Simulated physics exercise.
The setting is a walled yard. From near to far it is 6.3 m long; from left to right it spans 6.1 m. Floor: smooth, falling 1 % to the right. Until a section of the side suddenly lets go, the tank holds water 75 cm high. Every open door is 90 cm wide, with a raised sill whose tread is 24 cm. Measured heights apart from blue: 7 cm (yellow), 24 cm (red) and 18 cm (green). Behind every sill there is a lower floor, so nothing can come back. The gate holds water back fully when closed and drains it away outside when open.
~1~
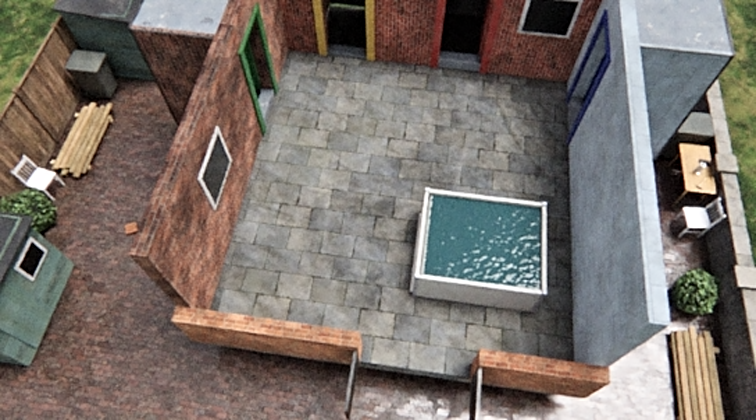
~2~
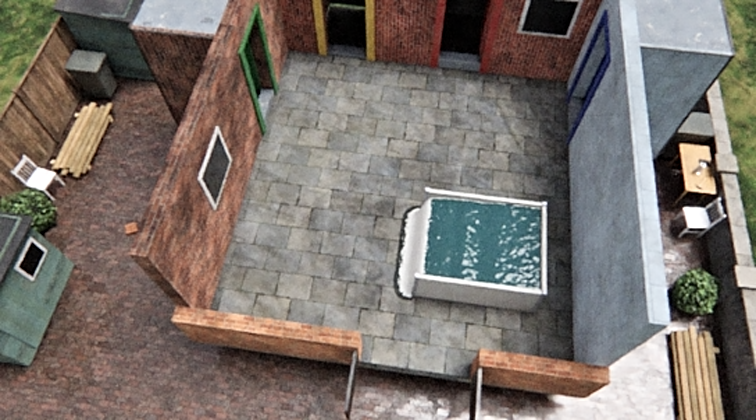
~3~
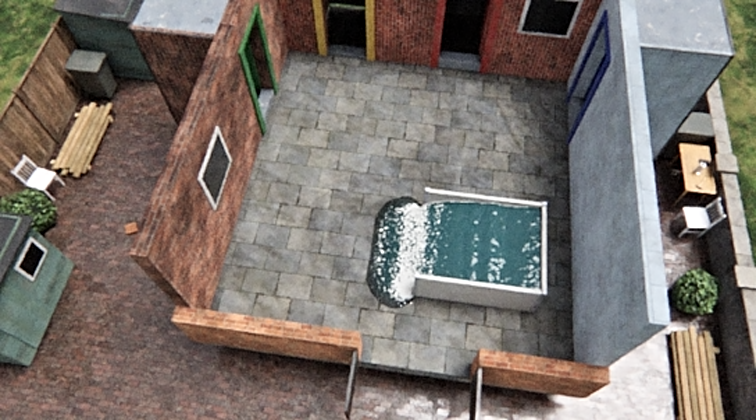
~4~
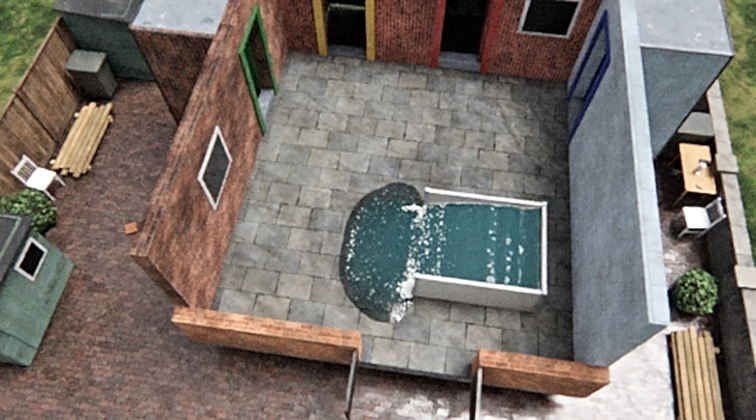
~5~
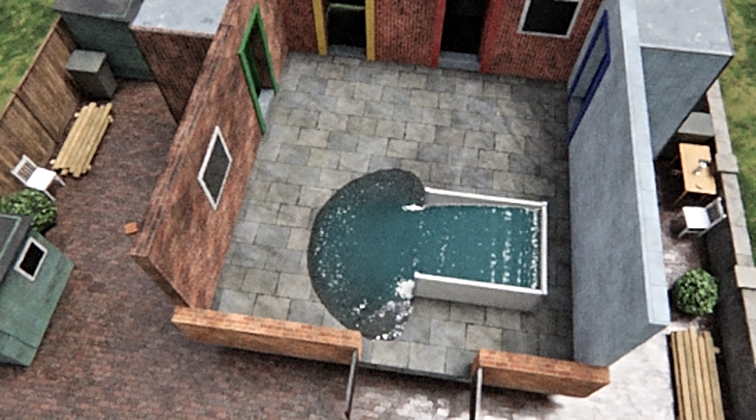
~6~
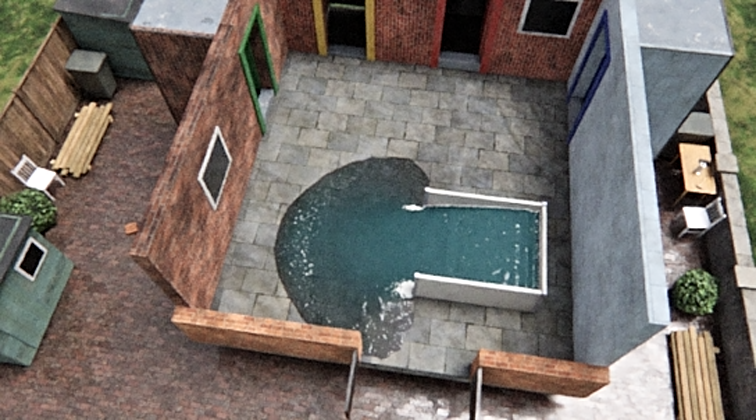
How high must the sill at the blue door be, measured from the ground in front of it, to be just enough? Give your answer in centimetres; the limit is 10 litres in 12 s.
About 13.5 cm.
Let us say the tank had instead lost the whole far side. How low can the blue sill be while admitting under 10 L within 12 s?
If so: Around 28 cm.
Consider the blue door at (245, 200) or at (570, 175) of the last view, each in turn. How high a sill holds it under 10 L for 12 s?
About 26 cm for the first and 6.0 cm for the second.
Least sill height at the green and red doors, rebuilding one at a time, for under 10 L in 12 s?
About 10.0 cm at green and about 6.0 cm at red.
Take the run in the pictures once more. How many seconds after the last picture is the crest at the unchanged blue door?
I'd say near 6.0 seconds.
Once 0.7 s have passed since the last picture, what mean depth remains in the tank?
The average depth is some 36 cm.
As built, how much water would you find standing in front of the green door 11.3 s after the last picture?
About 2.0 centimetres deep.
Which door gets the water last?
The blue one comes last.
Then, 0.7 s after the last picture water covers 35 % of the floor, deepest (32 cm) near (232, 237); it has not reached the blue door.
Then, 2.3 s after the last picture water covers 45 % of the floor, deepest (30 cm) near (287, 55); it has not reached the blue door.
Then, 11.3 s after the last picture water covers 90 % of the floor, deepest (14 cm) near (563, 211); 10 cm at the blue door, 0 litres in over its 27 cm sill.
At the blue door as built, the water peaked near 17 cm, 6.1 s after the last picture.
With a sill of 12.5 cm, 17 litres would have come in within the 12 s; with 17 cm, 1 litre. So under 10 litres takes about 13.5 cm.
